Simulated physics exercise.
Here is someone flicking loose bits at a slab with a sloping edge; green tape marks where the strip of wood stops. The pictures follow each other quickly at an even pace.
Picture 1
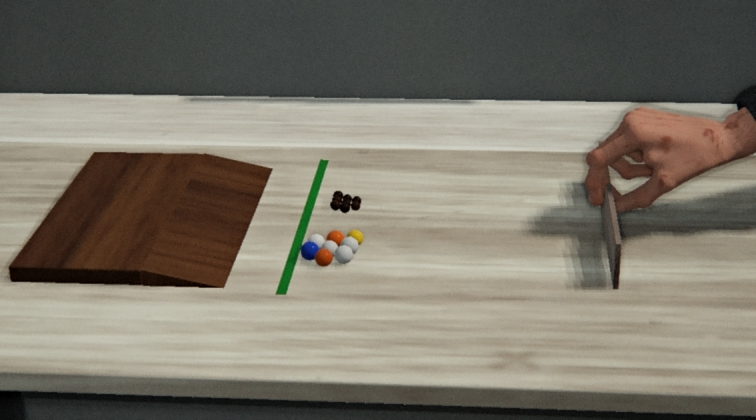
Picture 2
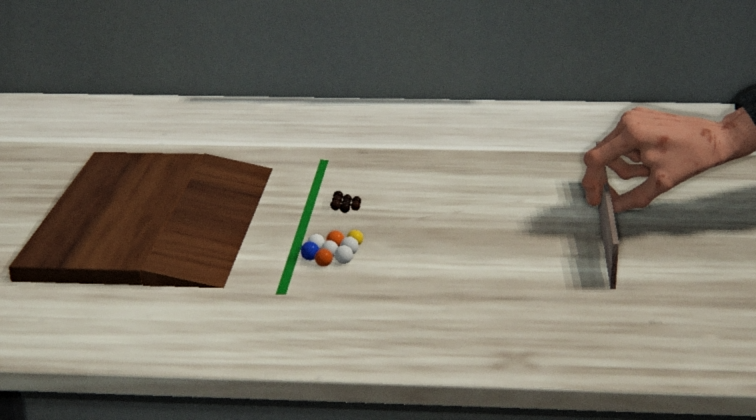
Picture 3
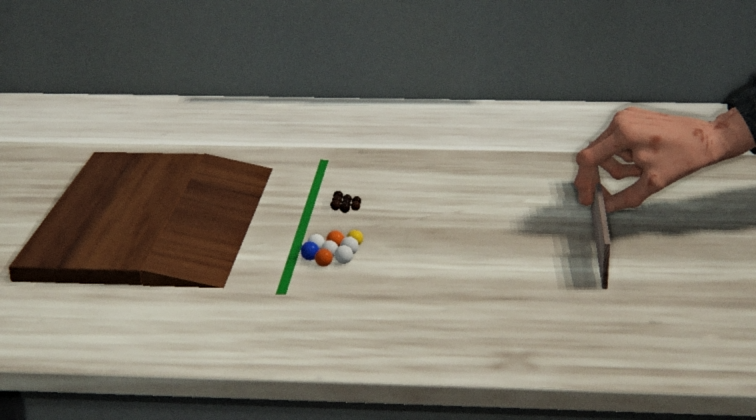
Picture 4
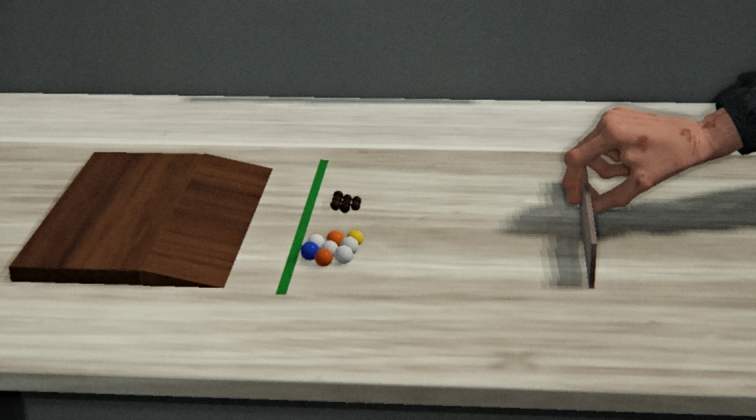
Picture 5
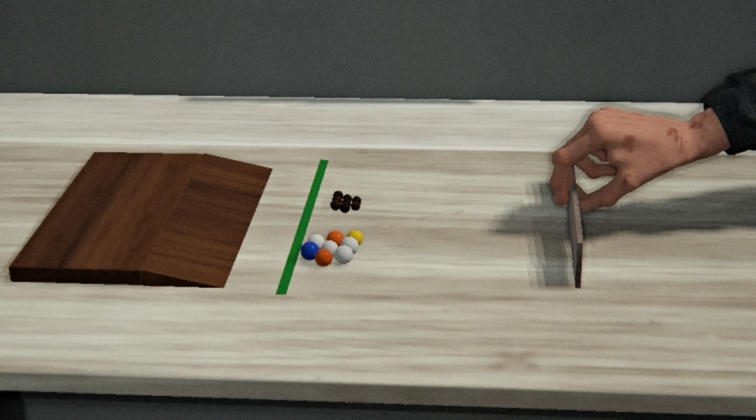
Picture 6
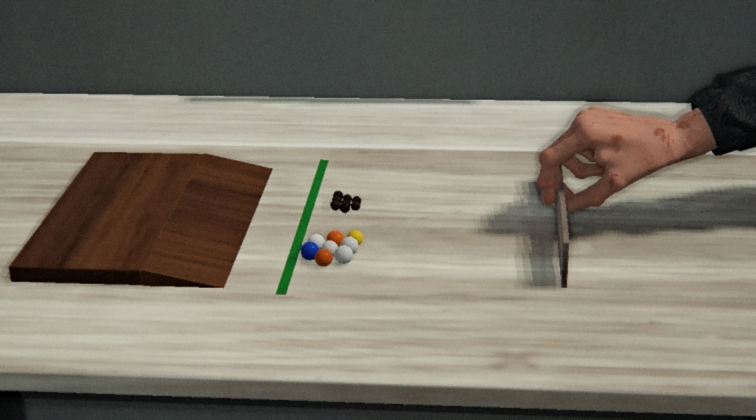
On a pale wooden tabletop, a hand slides an upright strip of wood left while marbles and dark balls sit still.
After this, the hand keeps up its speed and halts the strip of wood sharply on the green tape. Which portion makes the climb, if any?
Here the front portion never reaches the slab, and the back portion never reaches the slab.
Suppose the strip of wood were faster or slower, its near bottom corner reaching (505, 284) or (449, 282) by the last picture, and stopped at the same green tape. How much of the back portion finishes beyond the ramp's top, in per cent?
Roughly 0 per cent, and 90 per cent.
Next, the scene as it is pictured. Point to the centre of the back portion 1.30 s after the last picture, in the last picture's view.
Roughly at (290, 202).
Then, 0.64 s after the last picture, strip of wood still moving, near (424, 184); front portion all short of the ramp; back portion all short of the ramp.
Then, 1.30 s after the last picture, strip of wood stopped at the green tape; front portion all short of the ramp; back portion all short of the ramp.
Then, 1.58 s after the last picture, strip of wood stopped at the green tape; front portion about two thirds on the ramp, about a third short of the ramp; back portion most on the ramp, a small part short of the ramp.
By the end, strip of wood stopped at the green tape; front portion none past the top, all short of the ramp; back portion none past the top, all short of the ramp.
